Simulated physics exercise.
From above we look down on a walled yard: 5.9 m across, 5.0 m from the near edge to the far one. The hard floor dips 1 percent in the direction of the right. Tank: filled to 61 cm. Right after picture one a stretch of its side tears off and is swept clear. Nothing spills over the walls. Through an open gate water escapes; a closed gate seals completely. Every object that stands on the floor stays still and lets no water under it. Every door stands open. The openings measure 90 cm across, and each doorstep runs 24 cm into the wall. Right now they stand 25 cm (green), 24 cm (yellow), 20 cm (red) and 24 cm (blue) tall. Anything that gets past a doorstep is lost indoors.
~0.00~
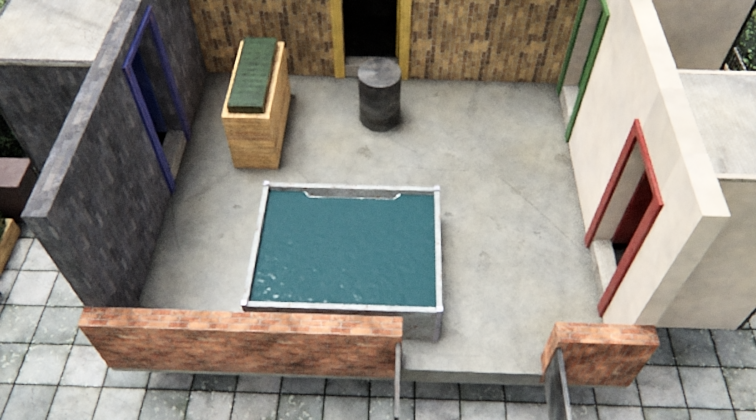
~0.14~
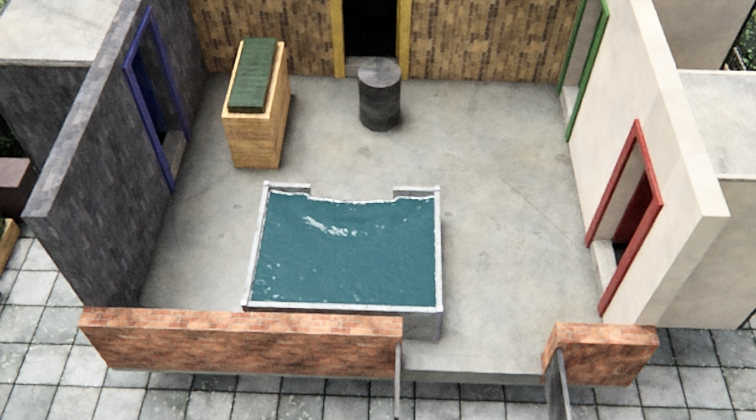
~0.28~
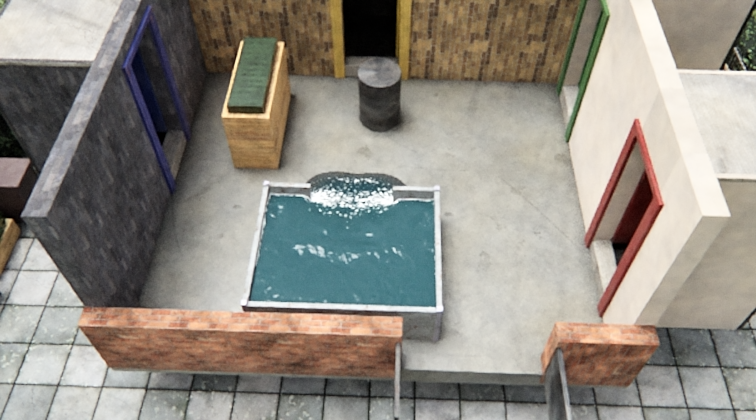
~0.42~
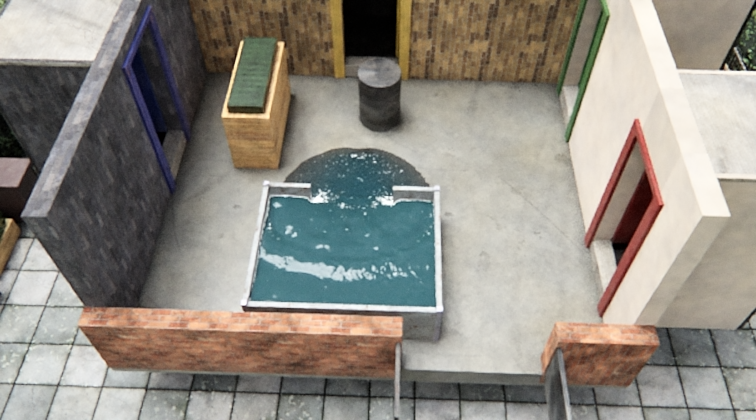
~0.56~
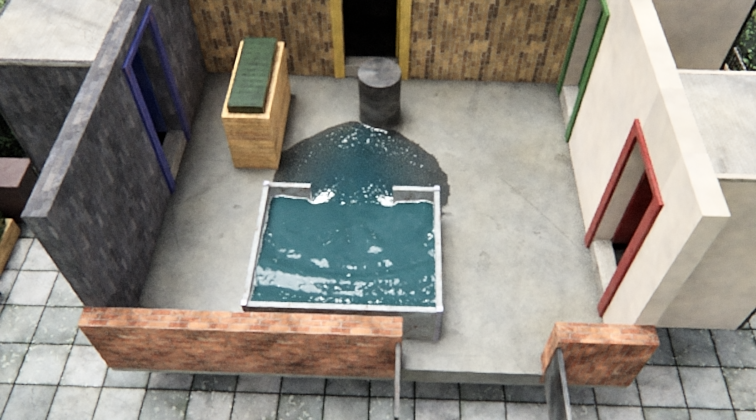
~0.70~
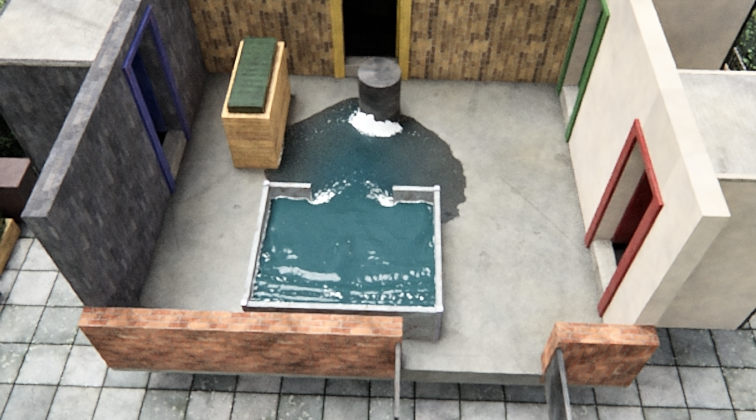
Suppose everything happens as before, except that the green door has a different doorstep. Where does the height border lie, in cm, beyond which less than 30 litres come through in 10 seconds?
It lies at roughly 20 cm.
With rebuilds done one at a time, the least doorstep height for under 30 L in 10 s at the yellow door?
For yellow, a step near 12.0 cm.
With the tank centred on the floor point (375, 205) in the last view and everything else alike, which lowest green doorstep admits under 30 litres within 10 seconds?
About 20 centimetres.
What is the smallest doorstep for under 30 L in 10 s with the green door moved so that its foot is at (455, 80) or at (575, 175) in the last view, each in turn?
You'd want about 12.0 cm there first, then about 8.5 cm.
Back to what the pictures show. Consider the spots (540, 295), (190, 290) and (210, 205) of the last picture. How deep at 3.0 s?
First 0, then 0, then 1 cm.
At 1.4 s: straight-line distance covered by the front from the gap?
3.4 metres.
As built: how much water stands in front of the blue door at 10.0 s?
Some 2.5 centimetres.
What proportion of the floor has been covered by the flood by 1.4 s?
The wet part is about 30 per cent.
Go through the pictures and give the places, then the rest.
The tank at (347, 246) is whole and still, 61 cm deep; the green door at (578, 66) is dry, in the first picture.
The gap is on the far side, the front 0.3 m out at a hidden place; the back of the tank holds 61 cm, in the second picture.
The front is at (332, 176), 0.8 m from the gap on the far side; 1.0 m2 of floor is wet, 61 cm left at the back, in the third picture.
The gap is on the far side, the front 1.3 m out at (339, 152); the back of the tank holds 61 cm, in the fourth picture.
Water pours out on the far side and has run 1.9 m, to (353, 125); about 6 cm deep outside, 55 cm at the back, in the fifth picture.
The gap is on the far side, the front 2.4 m out at (355, 101); the back of the tank holds 52 cm; 2.1 m in a straight line remain to the green door at (578, 66), in the sixth picture.
After 1.4 s water covers 30 % of the floor, deepest (36 cm) near (375, 136); it has not reached the green door.
After 3.0 s water covers 50 % of the floor, deepest (28 cm) near (530, 95); 21 cm at the green door, 1 litre in over its 25 cm doorstep.
After 10.0 s water covers 95 % of the floor, deepest (13 cm) near (593, 318); 10 cm at the green door, 7 litres in over its 25 cm doorstep.
At the green door as built, the water arrived by 2.3 s and peaked near 25 cm at 4.0 s.
With a doorstep of 17.5 cm, 59 litres would have come in within the 10 s; with 24 cm, 10 litres. So under 30 litres takes about 20 cm.
